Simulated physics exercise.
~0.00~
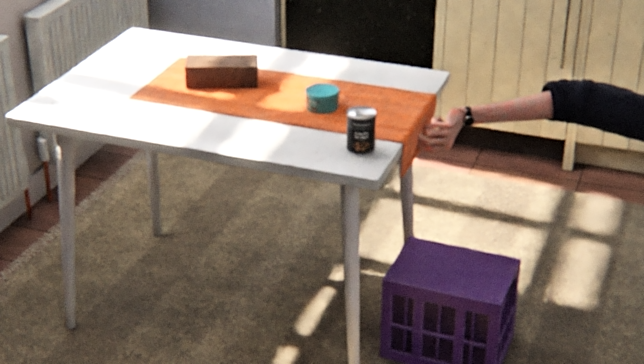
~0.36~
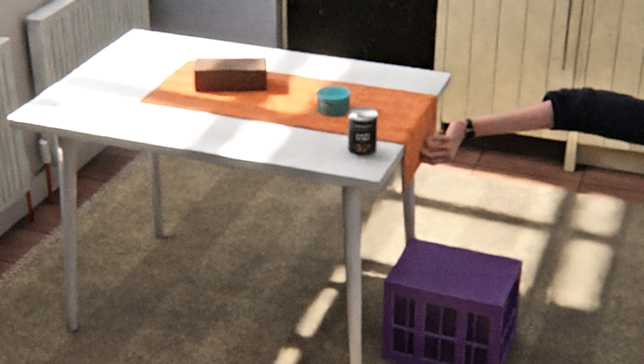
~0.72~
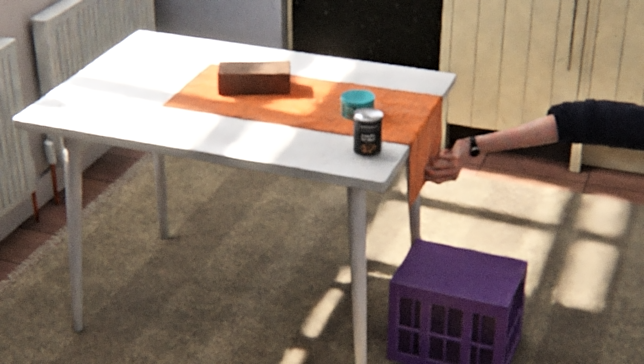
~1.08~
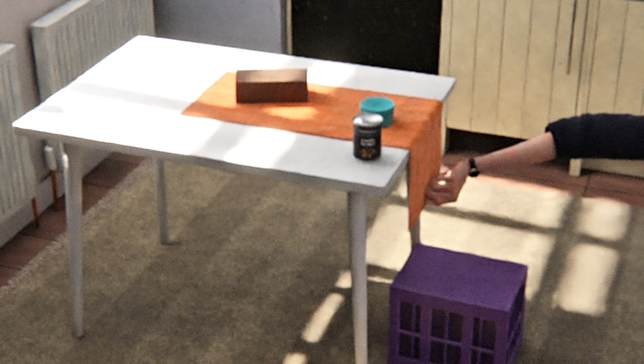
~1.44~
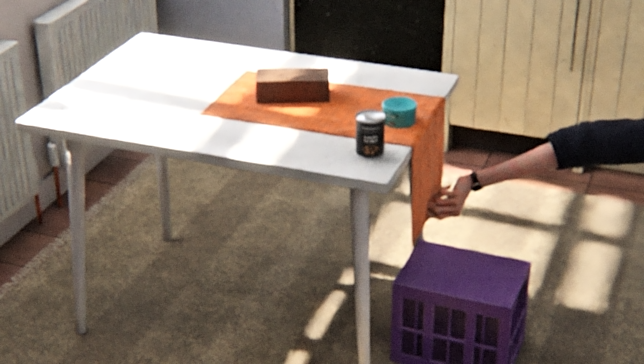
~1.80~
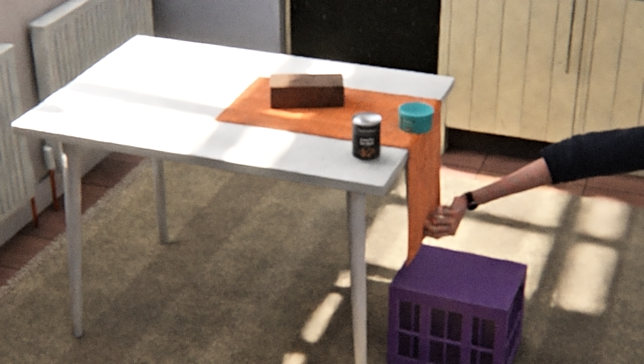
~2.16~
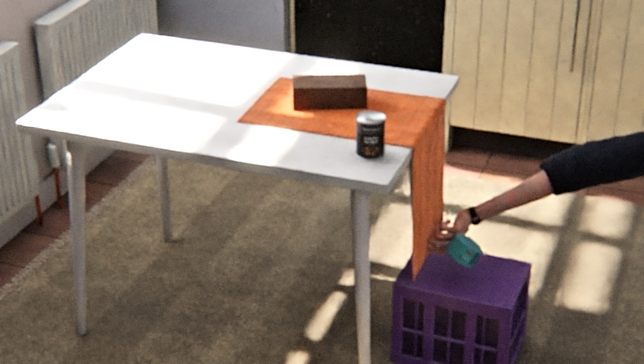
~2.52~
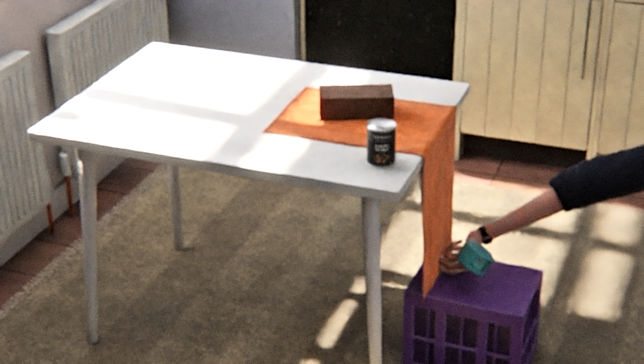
Hand slowly pulling an orange runner down off a white table, carrying a brick along and tipping a turquoise tub over the edge.
